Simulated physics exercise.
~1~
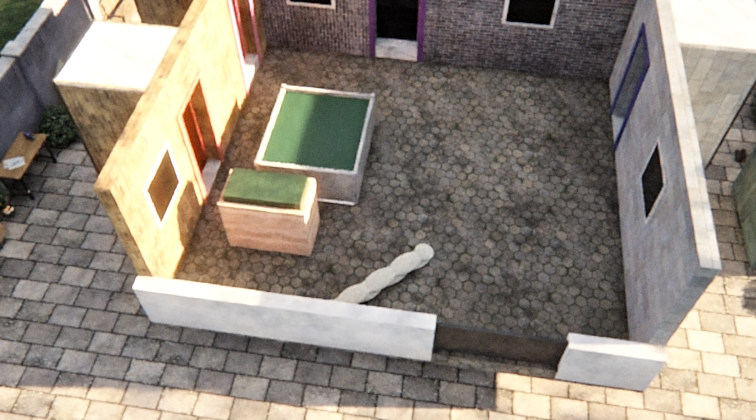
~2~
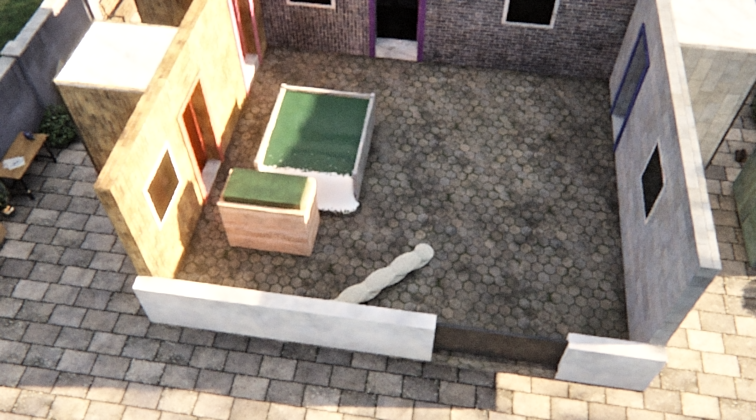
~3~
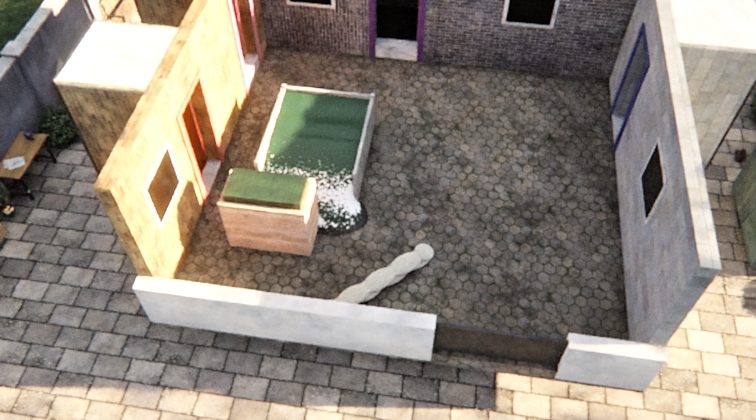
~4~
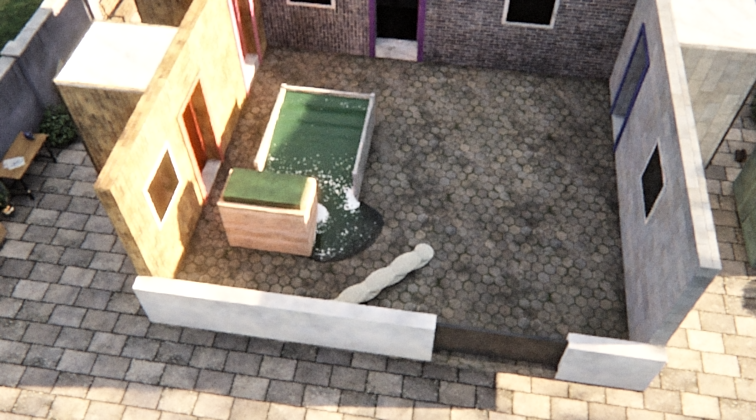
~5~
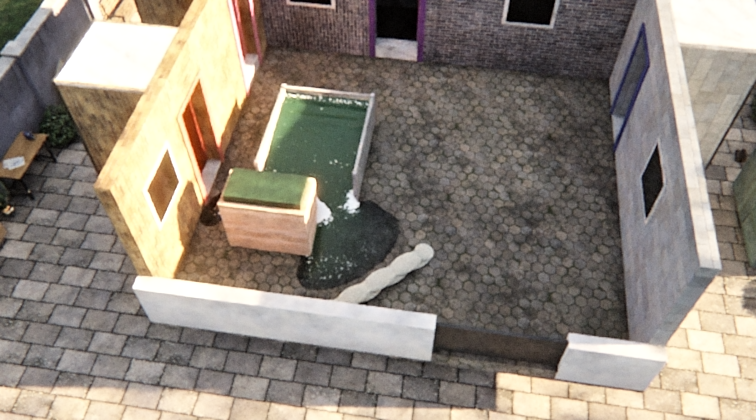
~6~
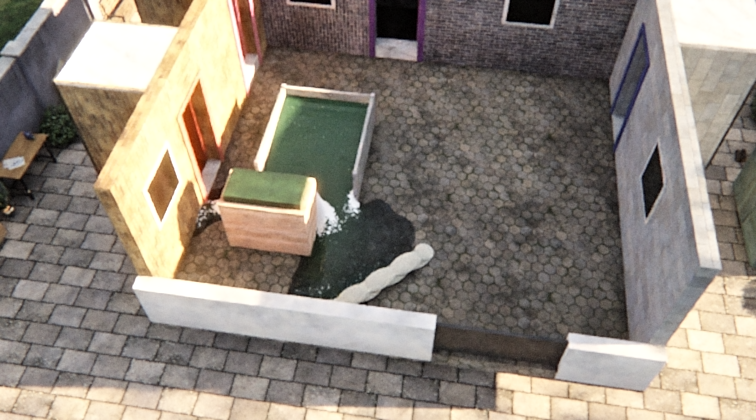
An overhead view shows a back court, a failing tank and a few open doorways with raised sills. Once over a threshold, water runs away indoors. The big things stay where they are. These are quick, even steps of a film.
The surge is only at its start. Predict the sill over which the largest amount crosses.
I would say the red sill.
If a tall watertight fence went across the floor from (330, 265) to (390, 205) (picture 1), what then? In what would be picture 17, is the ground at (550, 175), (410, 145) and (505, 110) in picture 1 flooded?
Taking them as you listed them, they'd be spared by the flood, drenched and spared by the flood.
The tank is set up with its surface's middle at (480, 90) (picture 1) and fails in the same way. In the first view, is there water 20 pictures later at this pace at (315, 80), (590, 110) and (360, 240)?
Log, spots in order: Unwetted / unwetted / taken by the flood.
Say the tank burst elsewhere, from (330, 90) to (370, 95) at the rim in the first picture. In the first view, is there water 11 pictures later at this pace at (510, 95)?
There: Flooded.
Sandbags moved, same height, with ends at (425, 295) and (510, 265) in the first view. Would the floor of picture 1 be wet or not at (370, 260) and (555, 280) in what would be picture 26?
The first spot would be soaked and the second soaked.
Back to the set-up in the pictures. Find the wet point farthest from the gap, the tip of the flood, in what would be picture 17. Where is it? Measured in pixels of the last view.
Point: (518, 351) in the last picture's pixels.
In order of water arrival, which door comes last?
It's the purple-painted one.
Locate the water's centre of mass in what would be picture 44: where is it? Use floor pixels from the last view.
Point: (354, 210).
A moment on, water covers 20 % of the floor; red door some in, purple door not reached, pink door not reached, blue door not reached.
Next, water covers 35 % of the floor; red door a lot in, purple door not reached, pink door wet at the sill, nothing in, blue door not reached.
Then, water covers 55 % of the floor; red door a lot in, purple door not reached, pink door wet at the sill, nothing in, blue door not reached.
Later, water covers 65 % of the floor; red door a lot in, purple door not reached, pink door wet at the sill, nothing in, blue door wet at the sill, nothing in.
In the end, water covers 90 % of the floor; red door a lot in, purple door wet at the sill, nothing in, pink door wet at the sill, nothing in, blue door wet at the sill, nothing in; the red door has let in the most.
